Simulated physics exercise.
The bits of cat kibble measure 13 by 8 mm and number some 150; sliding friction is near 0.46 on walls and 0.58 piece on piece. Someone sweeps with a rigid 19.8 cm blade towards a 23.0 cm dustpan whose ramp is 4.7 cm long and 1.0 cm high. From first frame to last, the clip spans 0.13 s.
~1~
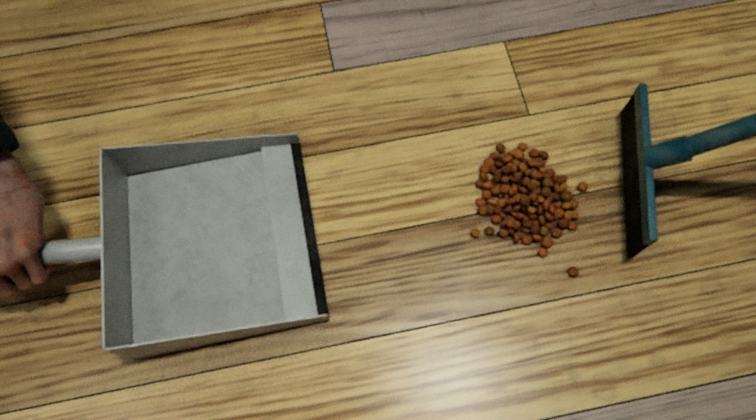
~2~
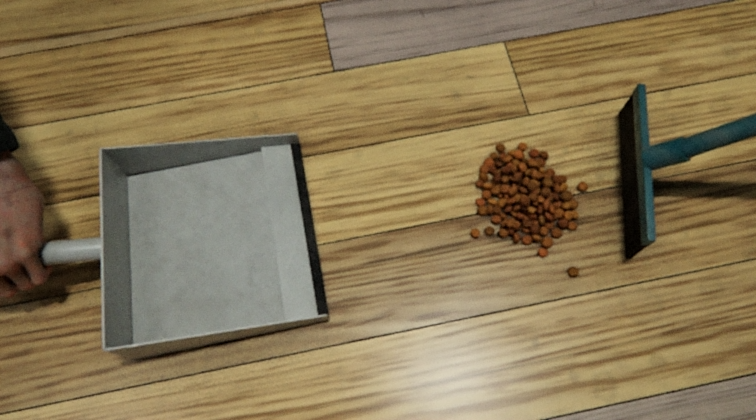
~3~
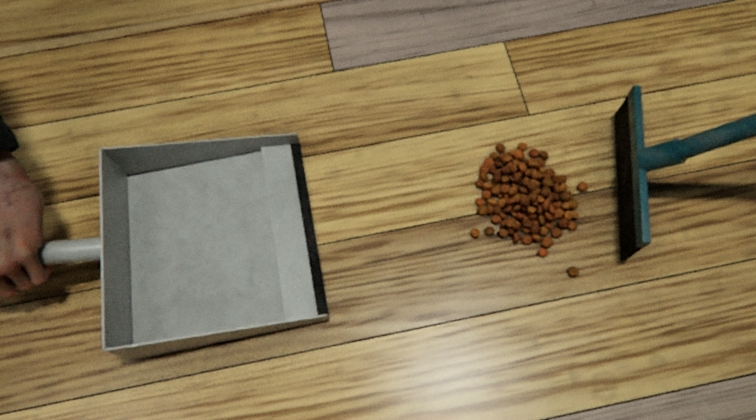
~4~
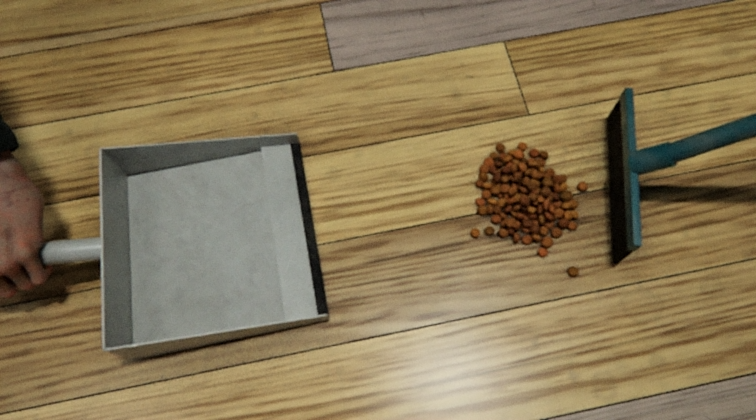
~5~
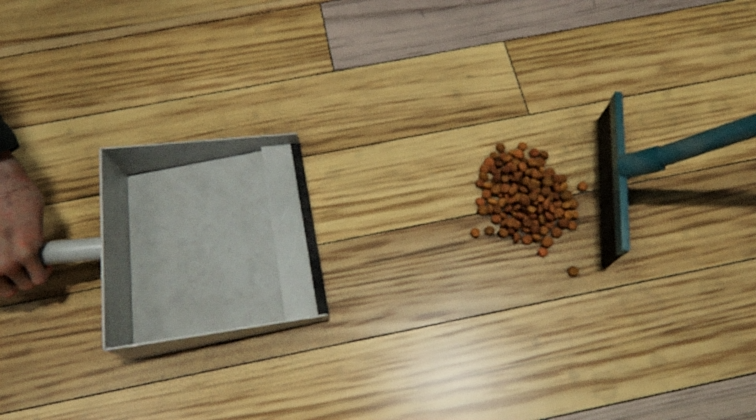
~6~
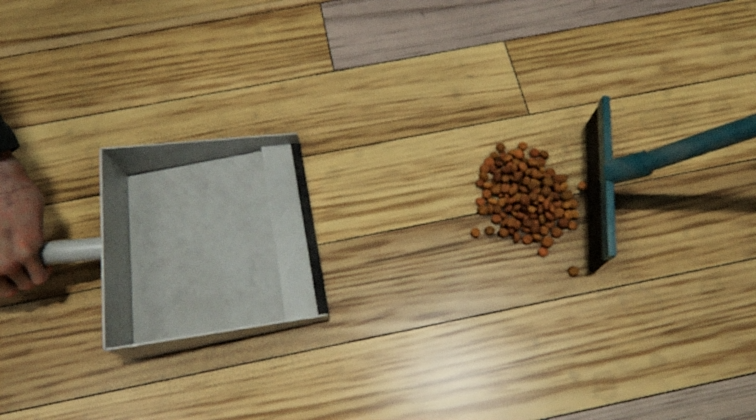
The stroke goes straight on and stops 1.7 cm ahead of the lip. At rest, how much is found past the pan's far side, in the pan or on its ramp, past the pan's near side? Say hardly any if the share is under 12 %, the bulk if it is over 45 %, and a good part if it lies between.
Far side - hardly any, pan - hardly any, near side - hardly any.
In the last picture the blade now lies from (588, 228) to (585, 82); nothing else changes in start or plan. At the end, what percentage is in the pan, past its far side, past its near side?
Pan: 20, far side: 35, near side: 0.
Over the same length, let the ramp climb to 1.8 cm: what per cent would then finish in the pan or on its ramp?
That would give something like 0 per cent.
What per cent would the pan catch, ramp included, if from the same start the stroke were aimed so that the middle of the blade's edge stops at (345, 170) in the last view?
About 25 per cent.
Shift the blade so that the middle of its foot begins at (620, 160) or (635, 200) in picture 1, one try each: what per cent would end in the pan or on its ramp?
About 10 and 0 per cent.
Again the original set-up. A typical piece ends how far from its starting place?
I'd say close to 22 cm.
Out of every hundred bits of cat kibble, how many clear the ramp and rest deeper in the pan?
Roughly 0 in a hundred.
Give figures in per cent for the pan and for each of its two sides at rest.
Far side 0, pan 5, near side 5.
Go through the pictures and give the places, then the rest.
The first picture shows blade from (649, 240) to (640, 91), moved 0.0 cm, 0 of the pieces shifted so far; middle of the pieces at (523, 190); pan at (206, 247).
The second picture shows blade from (647, 241) to (638, 92), moved 0.2 cm, 0 of the pieces shifted so far; middle of the pieces at (523, 190).
The third picture shows blade from (642, 243) to (633, 94), moved 0.8 cm, 0 of the pieces shifted so far; middle of the pieces at (523, 190).
The fourth picture shows blade from (633, 246) to (626, 96), moved 1.9 cm, 0 of the pieces shifted so far; middle of the pieces at (523, 190).
The fifth picture shows blade from (622, 250) to (615, 100), moved 3.3 cm, 0 of the pieces shifted so far; middle of the pieces at (523, 190).
The sixth picture shows blade from (608, 255) to (603, 104), moved 5.0 cm, 0 of the pieces shifted so far; middle of the pieces at (524, 190); pan at (206, 246).
Then, 0.23 s after the last picture, middle of the blade 19 cm from the lip; 0 % over the lip, far side 0 %, near side 0 %.
Then, 0.38 s after the last picture, middle of the blade 10 cm from the lip; 0 % over the lip, far side 0 %, near side 0 %.
Then, 0.66 s after the last picture, middle of the blade 5 cm from the lip; 5 % over the lip, far side 0 %, near side 5 %.
In the end, far side 0 %, pan 5 %, near side 5 %, in front of the lip or behind the blade 90 %.
